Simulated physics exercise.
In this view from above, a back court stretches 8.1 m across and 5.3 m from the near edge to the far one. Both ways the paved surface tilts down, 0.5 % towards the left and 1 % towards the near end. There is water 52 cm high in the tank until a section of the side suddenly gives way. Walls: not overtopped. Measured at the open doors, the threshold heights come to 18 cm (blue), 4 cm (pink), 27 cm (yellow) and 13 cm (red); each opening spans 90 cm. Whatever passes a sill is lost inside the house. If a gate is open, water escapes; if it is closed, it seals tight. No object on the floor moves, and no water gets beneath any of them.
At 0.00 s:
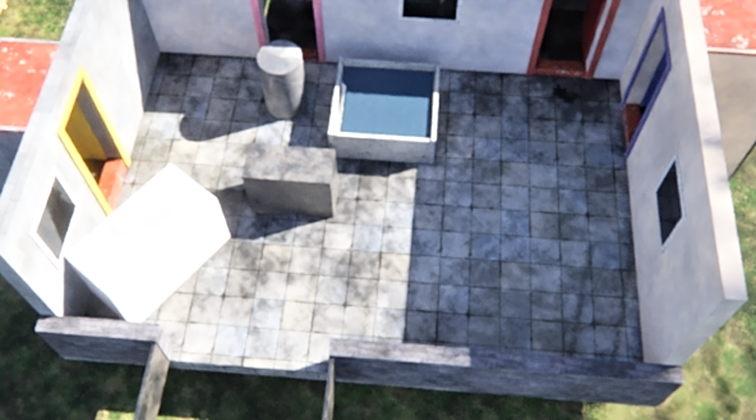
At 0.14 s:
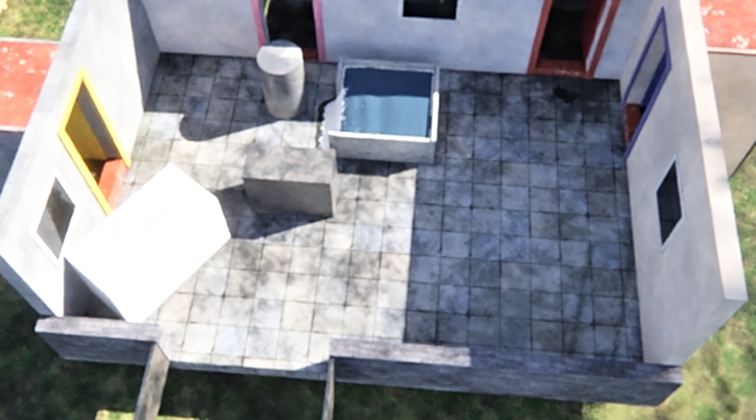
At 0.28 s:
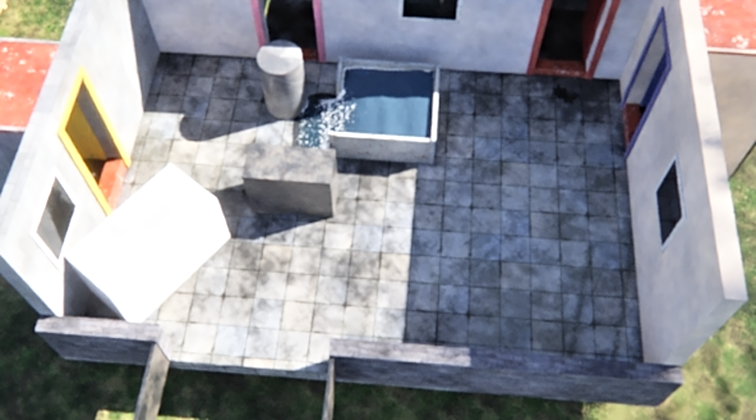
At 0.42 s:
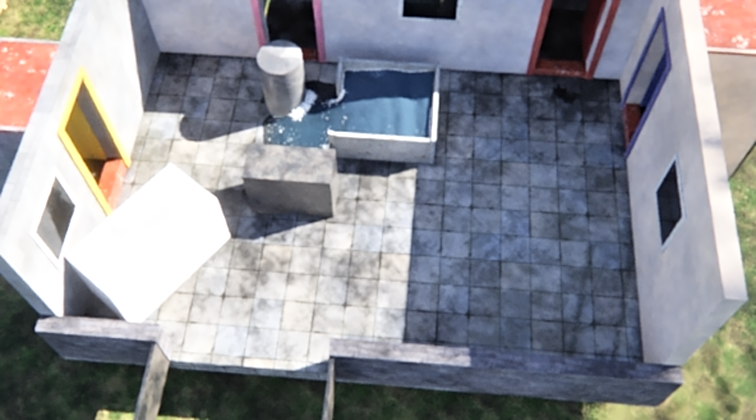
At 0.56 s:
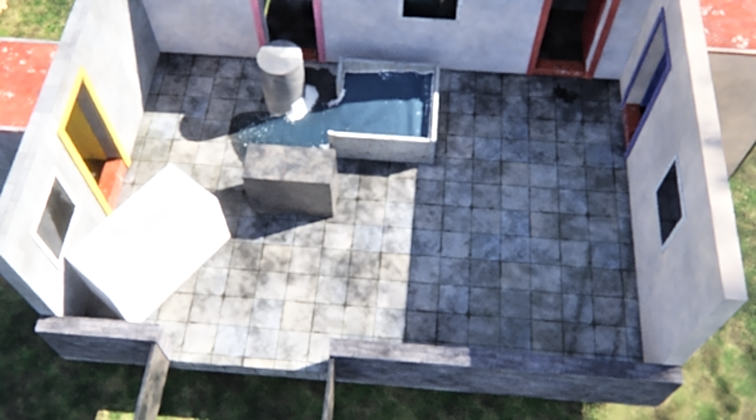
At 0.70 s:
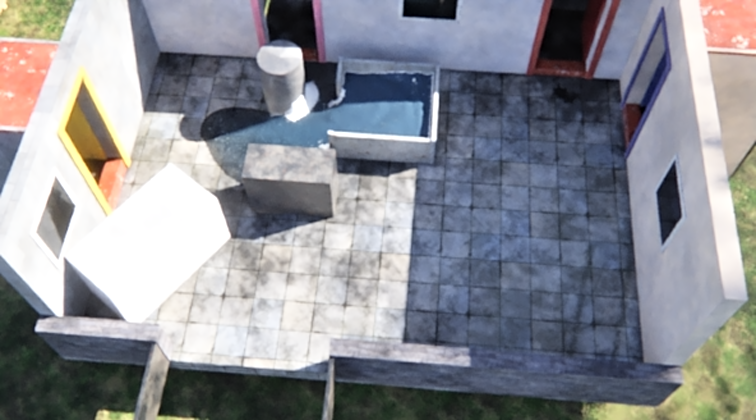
To begin with, a pale-walled tank of blue water stands still in a walled, paved court. Water then breaks out through its left side and splashes onto the tiles toward a grey column. It spreads past the column's foot and behind a low grey block, reaching farther left.
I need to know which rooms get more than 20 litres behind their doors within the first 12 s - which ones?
At the blue door the amount let in will fall short of the limit, at the pink door the amount let in will top the limit, at the yellow door the amount let in will fall short of the limit, at the red door the amount let in will fall short of the limit.
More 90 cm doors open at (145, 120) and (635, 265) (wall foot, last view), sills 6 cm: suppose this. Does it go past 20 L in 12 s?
So the first one exceeds it, while the second one doesn't reach it.
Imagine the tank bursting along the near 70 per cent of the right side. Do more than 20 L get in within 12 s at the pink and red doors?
Short answer, against that limit: Pink is fine, red is fine.
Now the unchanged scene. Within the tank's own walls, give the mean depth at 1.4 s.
The mean depth is around 28 cm.
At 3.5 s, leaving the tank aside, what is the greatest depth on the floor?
Max depth: About 28 centimetres.
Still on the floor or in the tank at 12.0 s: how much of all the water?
About 90 per cent.
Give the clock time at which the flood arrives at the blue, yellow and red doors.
The front reaches blue at 7.0 s, yellow at 1.5 s, red at 9.0 s.
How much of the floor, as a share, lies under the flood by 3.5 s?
Around 30 per cent wet.
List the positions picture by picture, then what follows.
The first frame shows the tank at (386, 102) is whole and still, 52 cm deep.
In the second frame, the front is at a hidden place, 0.6 m from the gap at (338, 123); 0.2 m2 of floor is under water; 52 cm left at the back of the tank.
In the third frame, the front is at a hidden place, 0.8 m from the gap at (338, 123); 0.7 m2 of floor is under water; 52 cm left at the back of the tank.
In the fourth frame, water pours out at (338, 124) and has run 1.2 m, to a hidden place; typically 8 cm deep outside, 50 cm at the tank's back.
In the fifth frame, water pours out at (338, 124) and has run 1.7 m, to (235, 135); typically 5 cm deep outside, 43 cm at the tank's back.
In the sixth frame, the front is at (206, 133), 2.2 m from the gap at (338, 123); 2.8 m2 of floor is under water; 44 cm left at the back of the tank.
After 1.4 s water covers 15 % of the floor and is deepest (33 cm) near (304, 116); blue door not reached, pink door 6 cm at the sill, 5 L in, yellow door not reached, red door not reached.
After 2.2 s water covers 25 % of the floor and is deepest (26 cm) near (130, 158); blue door not reached, pink door 7 cm at the sill, 19 L in, yellow door 23 cm at the sill, 0 L in, red door not reached.
After 3.5 s water covers 30 % of the floor and is deepest (28 cm) near (95, 279); blue door not reached, pink door 5 cm at the sill, 32 L in, yellow door 14 cm at the sill, 0 L in, red door not reached.
After 7.0 s water covers 40 % of the floor and is deepest (12 cm) near (153, 80); blue door 1 cm at the sill, 0 L in, pink door 8 cm at the sill, 46 L in, yellow door 9 cm at the sill, 0 L in, red door not reached.
After 12.0 s water covers 55 % of the floor and is deepest (12 cm) near (95, 279); blue door 2 cm at the sill, 0 L in, pink door 4 cm at the sill, 63 L in, yellow door 10 cm at the sill, 0 L in, red door 1 cm at the sill, 0 L in.
